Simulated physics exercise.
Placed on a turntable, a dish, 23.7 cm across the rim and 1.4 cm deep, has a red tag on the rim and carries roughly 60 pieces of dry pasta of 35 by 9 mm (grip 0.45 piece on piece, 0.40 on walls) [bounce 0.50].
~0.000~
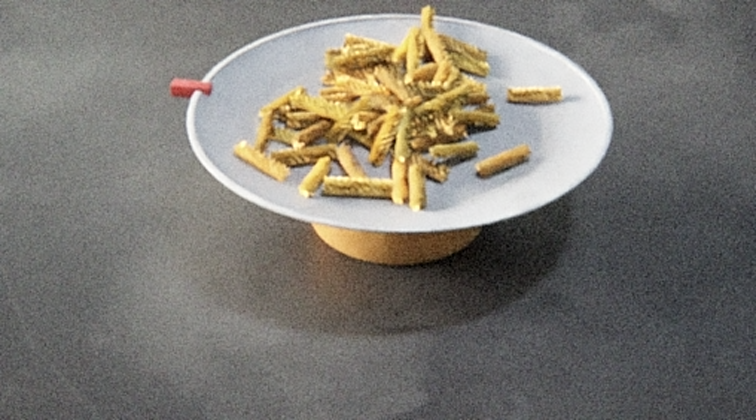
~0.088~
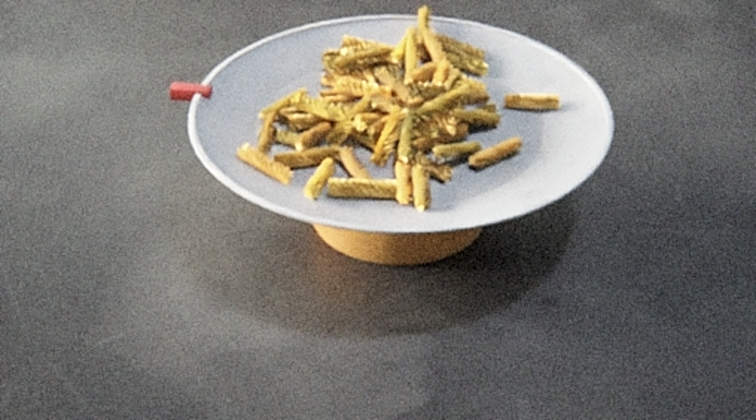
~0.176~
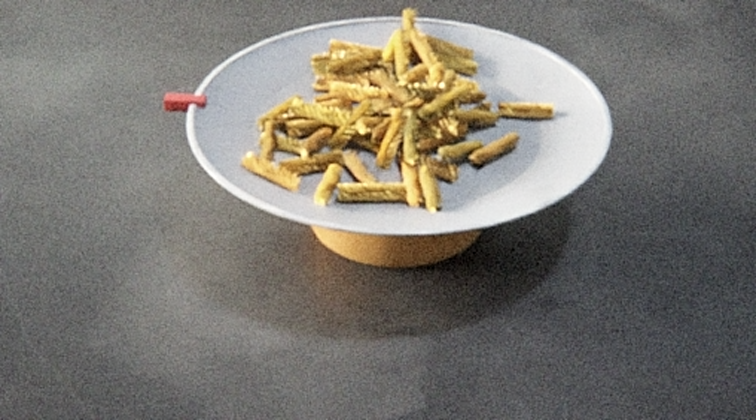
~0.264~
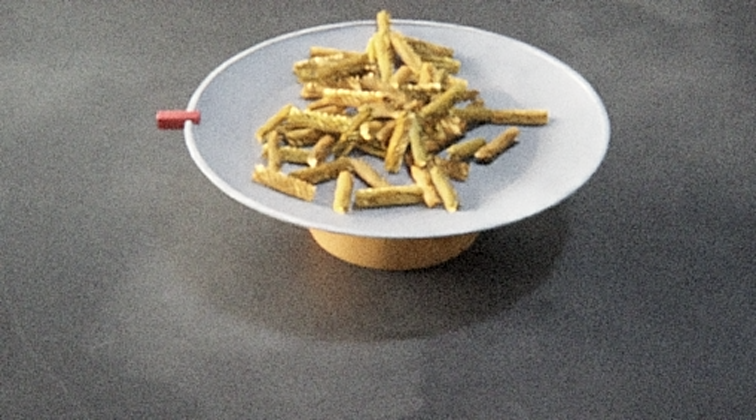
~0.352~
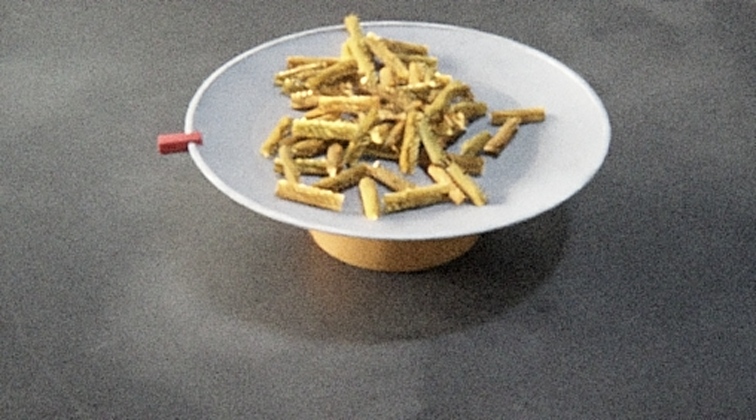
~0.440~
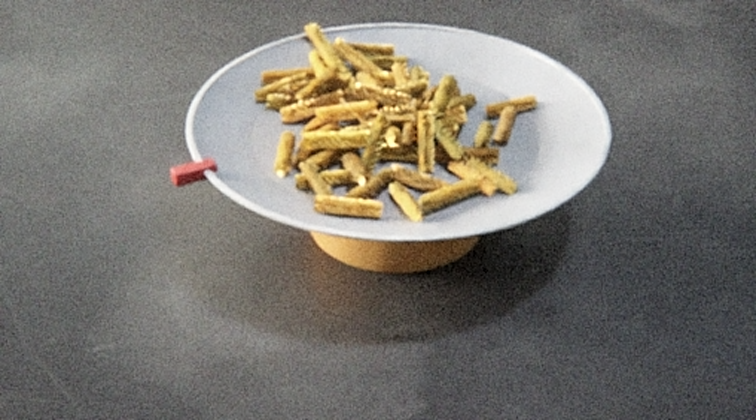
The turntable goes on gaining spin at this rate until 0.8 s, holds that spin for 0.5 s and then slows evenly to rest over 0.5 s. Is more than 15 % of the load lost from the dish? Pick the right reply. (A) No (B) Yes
Option A: No.
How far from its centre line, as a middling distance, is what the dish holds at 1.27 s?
That comes to about 4.5 centimetres.
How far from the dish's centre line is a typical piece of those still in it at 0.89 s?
About 4.5 centimetres.
After 0.89 s, dish 100 %; middle of the pieces not yet landed near (403, 129).
Then, at 1.27 s, dish 100 %; middle of the pieces not yet landed near (408, 116).
After 1.62 s, dish 100 %; middle of the pieces not yet landed near (389, 115).
Then, at 1.95 s, dish 100 %; middle of the pieces not yet landed near (387, 116).
In the end, at 2.2 s, dish 100 %.
